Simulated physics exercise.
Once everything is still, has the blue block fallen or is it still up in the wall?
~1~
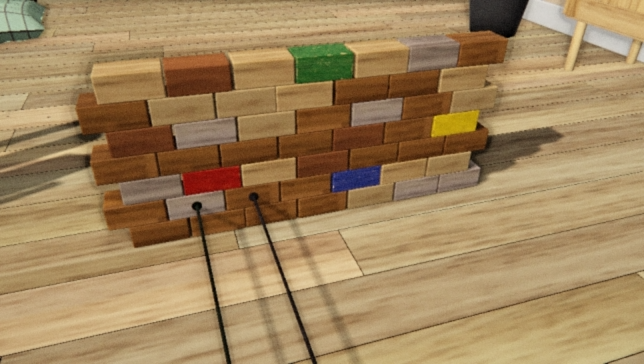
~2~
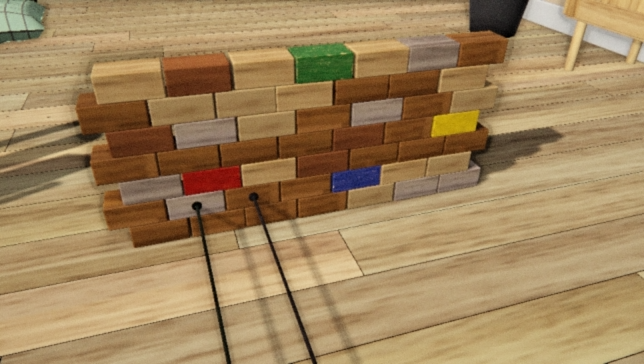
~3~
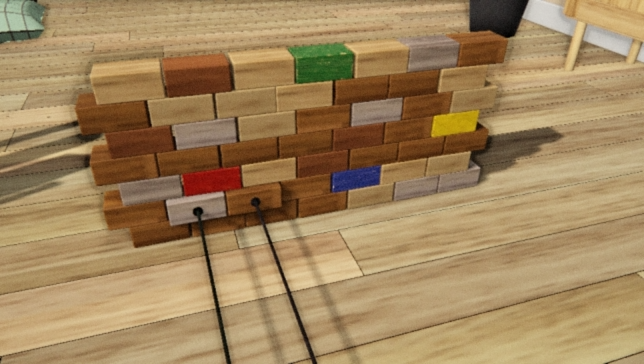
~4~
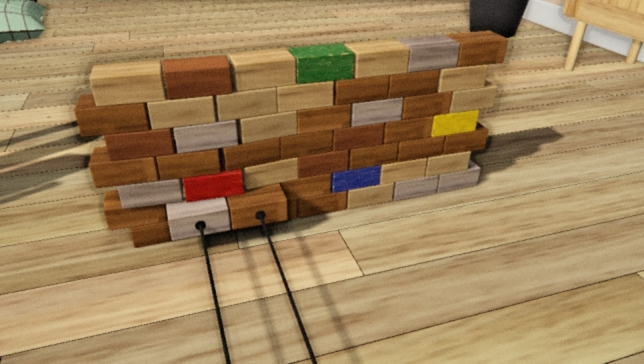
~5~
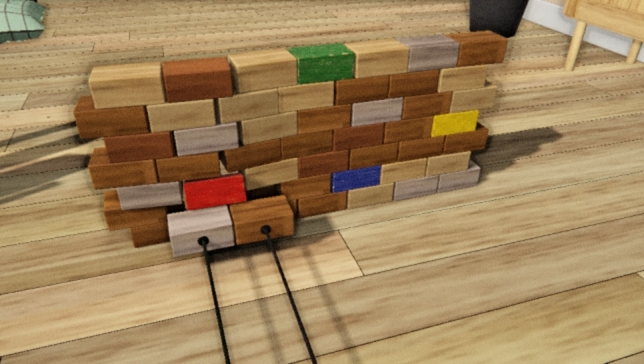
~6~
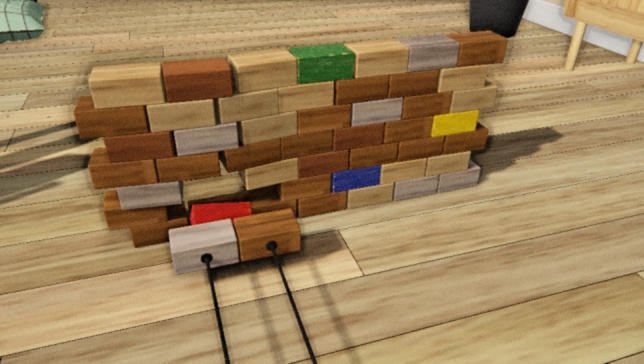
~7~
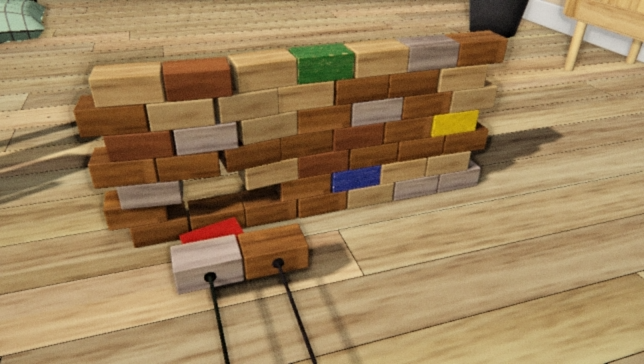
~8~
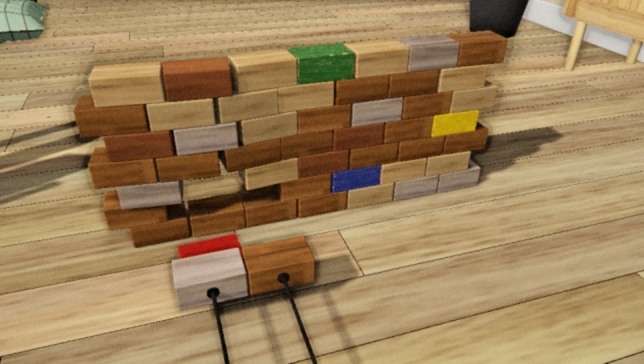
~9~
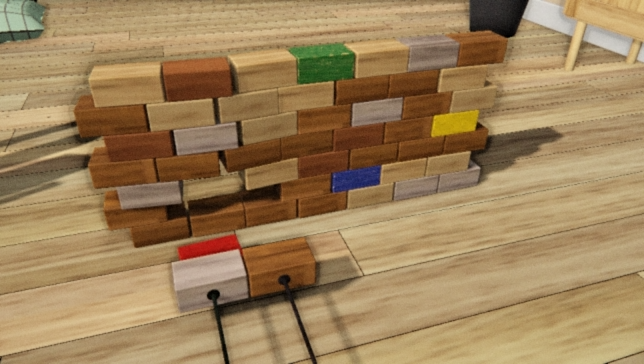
The blue block is still up, resting in its original place in the wall.
